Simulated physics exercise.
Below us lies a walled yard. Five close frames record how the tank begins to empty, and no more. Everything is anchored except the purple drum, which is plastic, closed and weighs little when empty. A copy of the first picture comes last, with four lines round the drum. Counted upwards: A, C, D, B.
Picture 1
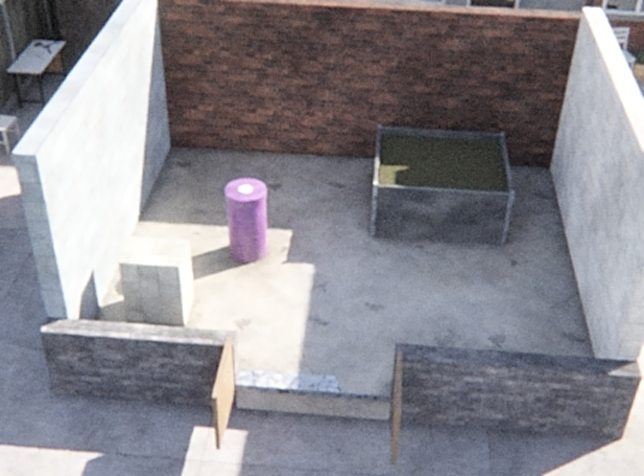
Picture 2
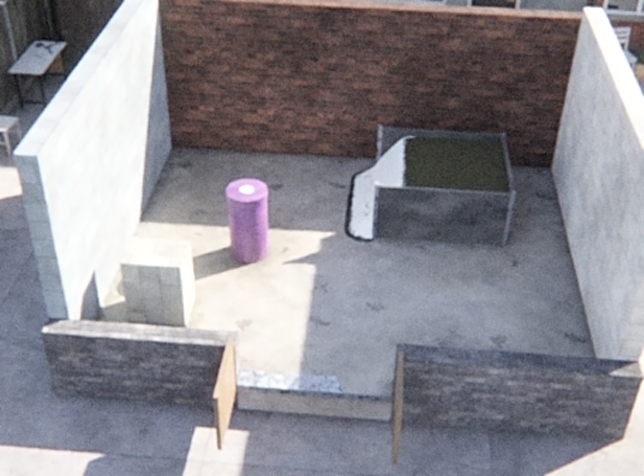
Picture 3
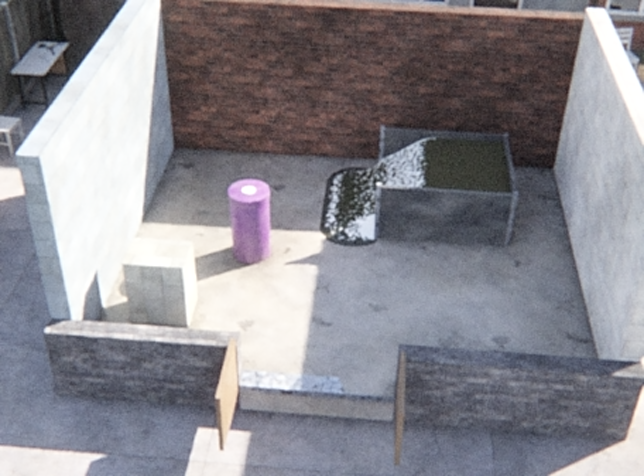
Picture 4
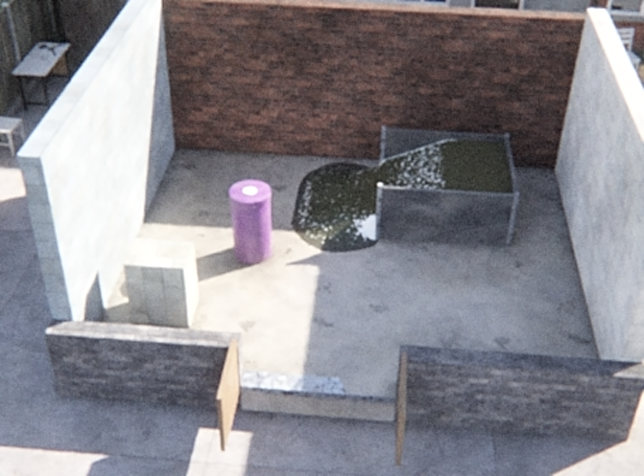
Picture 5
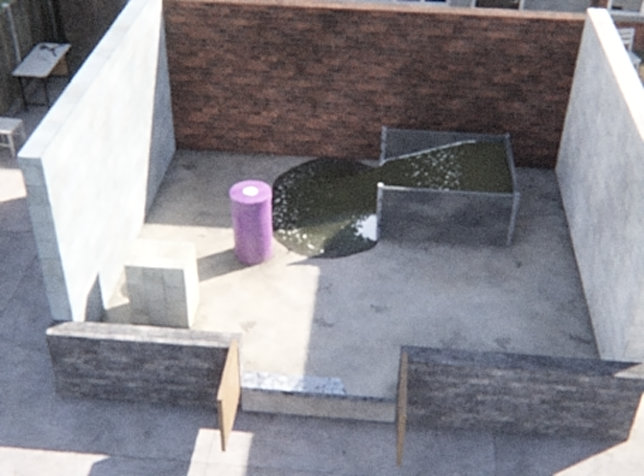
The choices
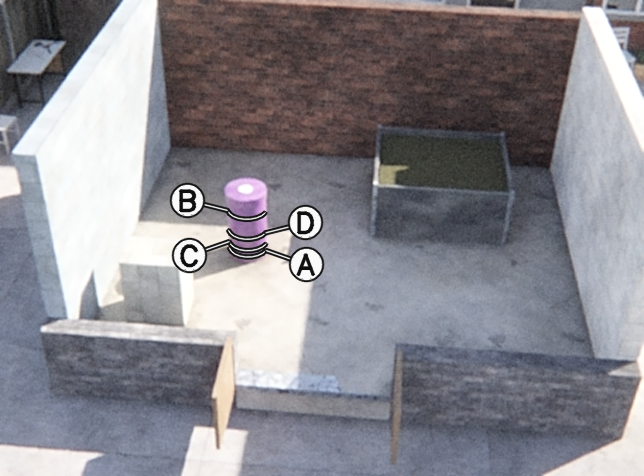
In a walled yard, dark greenish water pours from the left side of a full tank, spreading across the ground beside a purple drum.
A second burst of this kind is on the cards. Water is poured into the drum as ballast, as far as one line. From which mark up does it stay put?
Mark D.
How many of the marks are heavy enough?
Two of them.
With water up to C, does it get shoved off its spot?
Yes, it does.
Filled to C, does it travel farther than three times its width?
No, less.
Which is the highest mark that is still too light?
Mark C.
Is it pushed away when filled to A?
Yes, it does.
In white, A at (245, 256); B at (244, 219); C at (245, 250); D at (245, 239); from the bottom up A, C, D, B.
If A is chosen, it is pushed about 4 times its own width away.
If B is chosen, it does not move.
If C is chosen, it is pushed about its own width away.
If D is chosen, it does not move.
